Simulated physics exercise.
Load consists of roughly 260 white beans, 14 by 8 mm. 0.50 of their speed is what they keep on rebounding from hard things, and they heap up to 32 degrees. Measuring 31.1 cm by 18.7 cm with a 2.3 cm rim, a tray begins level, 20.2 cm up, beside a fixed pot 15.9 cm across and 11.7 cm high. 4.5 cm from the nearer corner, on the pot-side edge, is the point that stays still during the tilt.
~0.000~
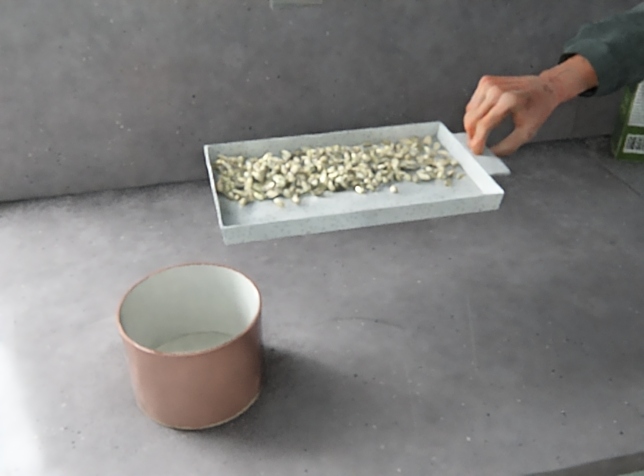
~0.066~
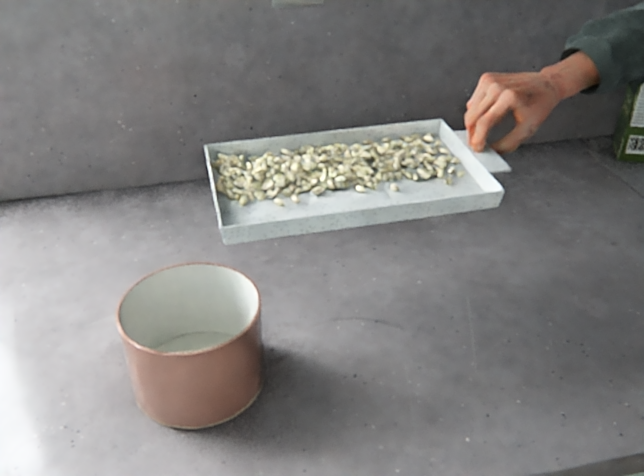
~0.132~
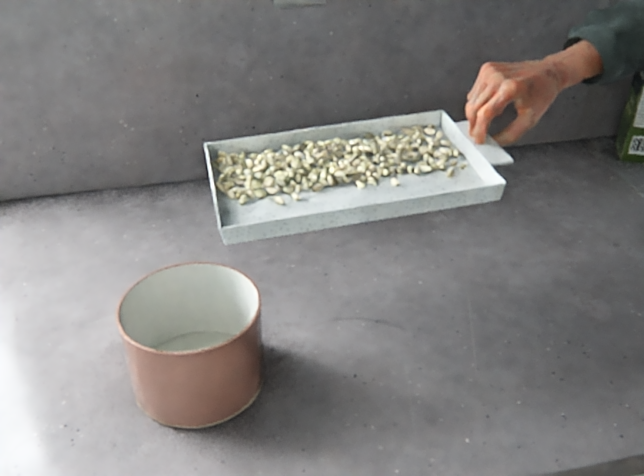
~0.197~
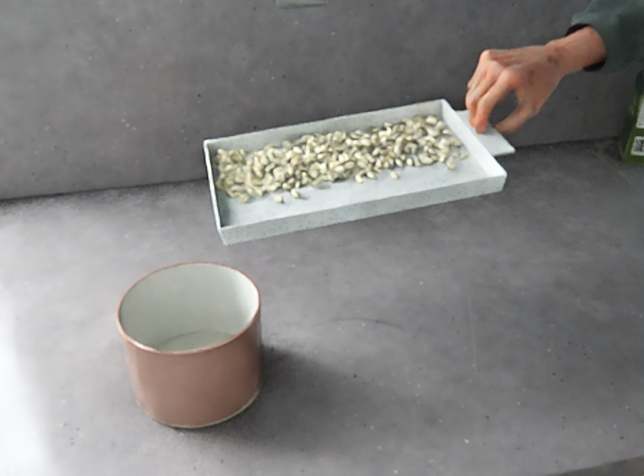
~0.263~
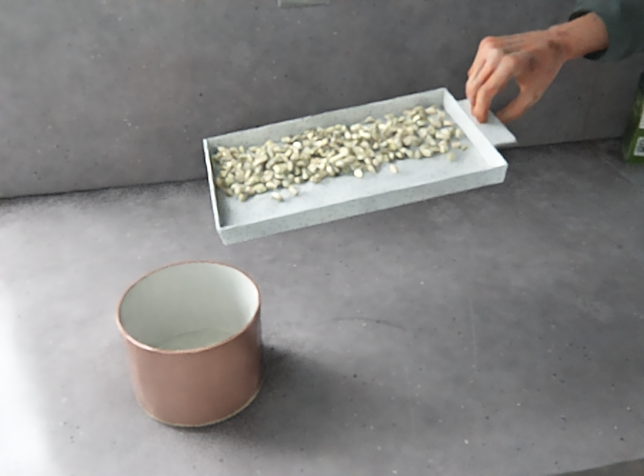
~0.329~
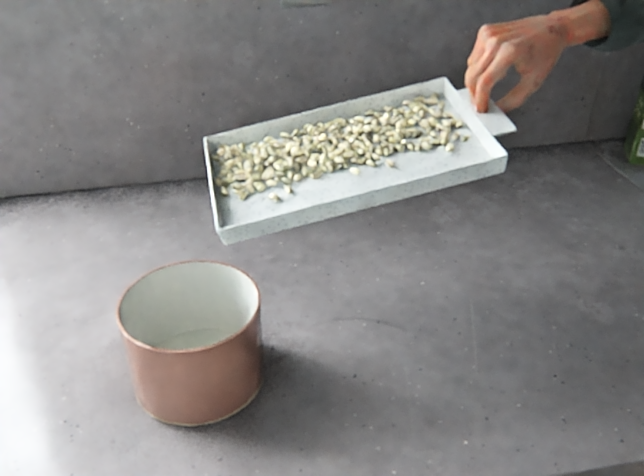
A hand gradually raises the right end of a pale tray holding many white beans.
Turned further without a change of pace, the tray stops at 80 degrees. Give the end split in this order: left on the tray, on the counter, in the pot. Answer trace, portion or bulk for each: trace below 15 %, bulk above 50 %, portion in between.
Left on the tray: Portion. Counter: Trace. Pot: Bulk.
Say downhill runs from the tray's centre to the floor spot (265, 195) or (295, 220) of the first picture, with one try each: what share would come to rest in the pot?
About 35 per cent on the first try and 85 per cent on the second.
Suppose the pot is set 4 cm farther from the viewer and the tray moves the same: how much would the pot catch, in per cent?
In that case some 75 per cent.
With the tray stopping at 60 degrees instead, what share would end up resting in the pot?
Near 20 %, then.
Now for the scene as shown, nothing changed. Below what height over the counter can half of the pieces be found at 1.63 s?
About 26 cm.
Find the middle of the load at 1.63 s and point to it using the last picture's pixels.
Near pixel (223, 177).
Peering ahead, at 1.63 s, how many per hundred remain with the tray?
I'd put it at roughly 95 per cent.
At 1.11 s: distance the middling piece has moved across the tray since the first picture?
Displacement on the tray: About 10 cm.
After 1.11 s, tilt 43 degrees; the tray holds 100 %, the pot 0 %.
After 1.63 s, tilt 65 degrees; the tray holds 95 %, the pot 5 %.
After 2.21 s, tilt 80 degrees; the tray holds 35 %, the pot 55 %.
At rest (3.3 s), tray 25 %, counter 0 %, pot 75 %.
